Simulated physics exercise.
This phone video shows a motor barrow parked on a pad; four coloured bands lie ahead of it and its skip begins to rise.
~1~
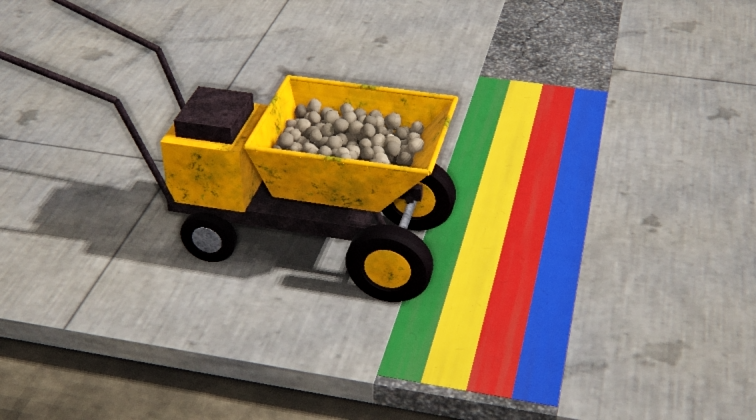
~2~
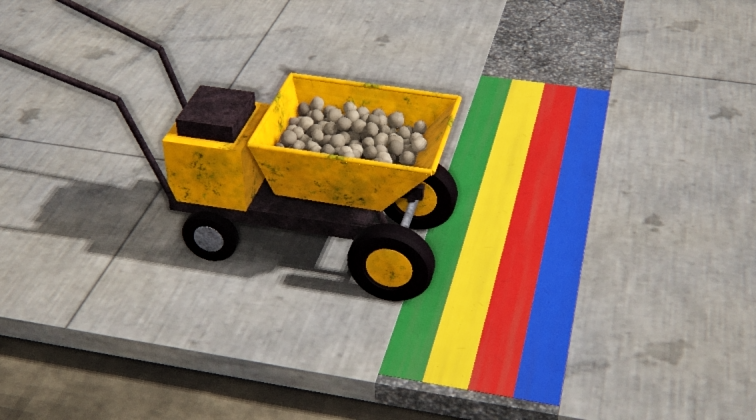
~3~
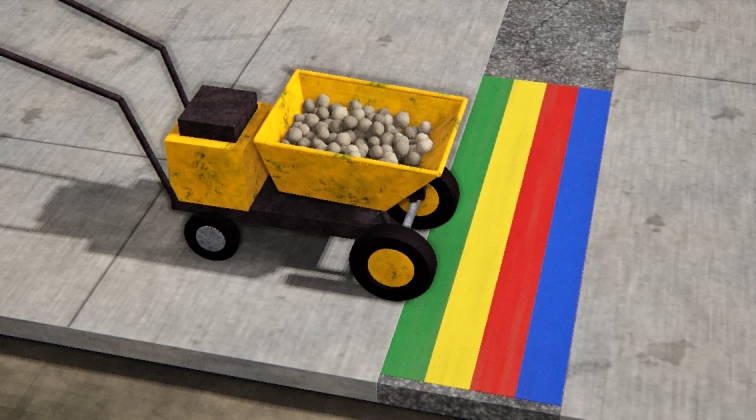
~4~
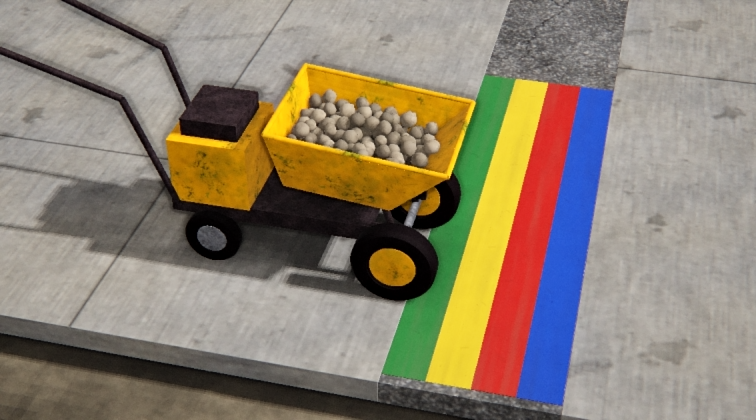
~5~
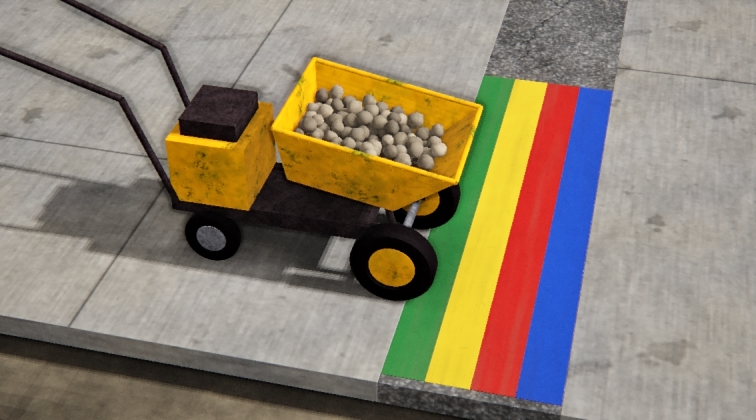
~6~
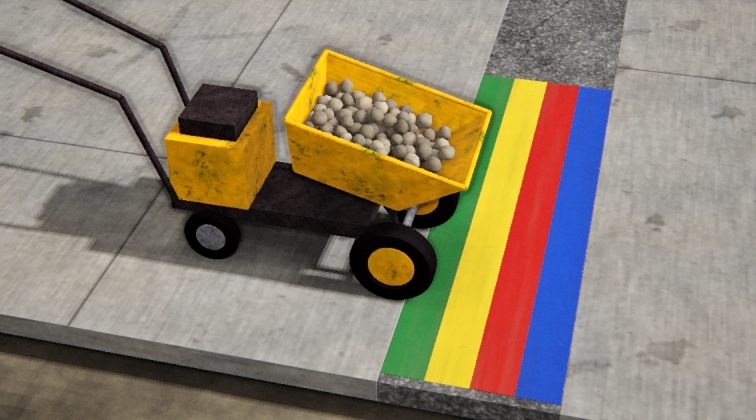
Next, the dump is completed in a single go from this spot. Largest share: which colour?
Colour: Blue.
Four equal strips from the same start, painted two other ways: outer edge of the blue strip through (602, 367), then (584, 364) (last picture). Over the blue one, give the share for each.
First 40 in a hundred, then 40 in a hundred.
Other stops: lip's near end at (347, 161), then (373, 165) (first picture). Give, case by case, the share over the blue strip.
About 20 and 30 per cent.
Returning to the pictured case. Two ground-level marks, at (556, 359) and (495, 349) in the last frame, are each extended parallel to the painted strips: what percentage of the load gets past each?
Respectively 60 and 90 percent.
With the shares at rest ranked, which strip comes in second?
The runner-up: Red.
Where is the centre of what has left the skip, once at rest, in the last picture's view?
I'd place the middle at about (582, 280).
Shortly afterwards, skip tipped steeply; the whole lot in the skip.
Next, skip tipped right over; near two thirds in the skip; only a few over the red strip; near a quarter over the blue strip; only a few falling; a little off the paint.
Some moments later, skip tipped right over; a little in the skip; a little over the red strip; near a third over the blue strip; near half off the paint.
In the end, skip tipped right over; a little in the skip; none at all over the green strip; none at all over the yellow strip; a little over the red strip; near a third over the blue strip; near half off the paint.
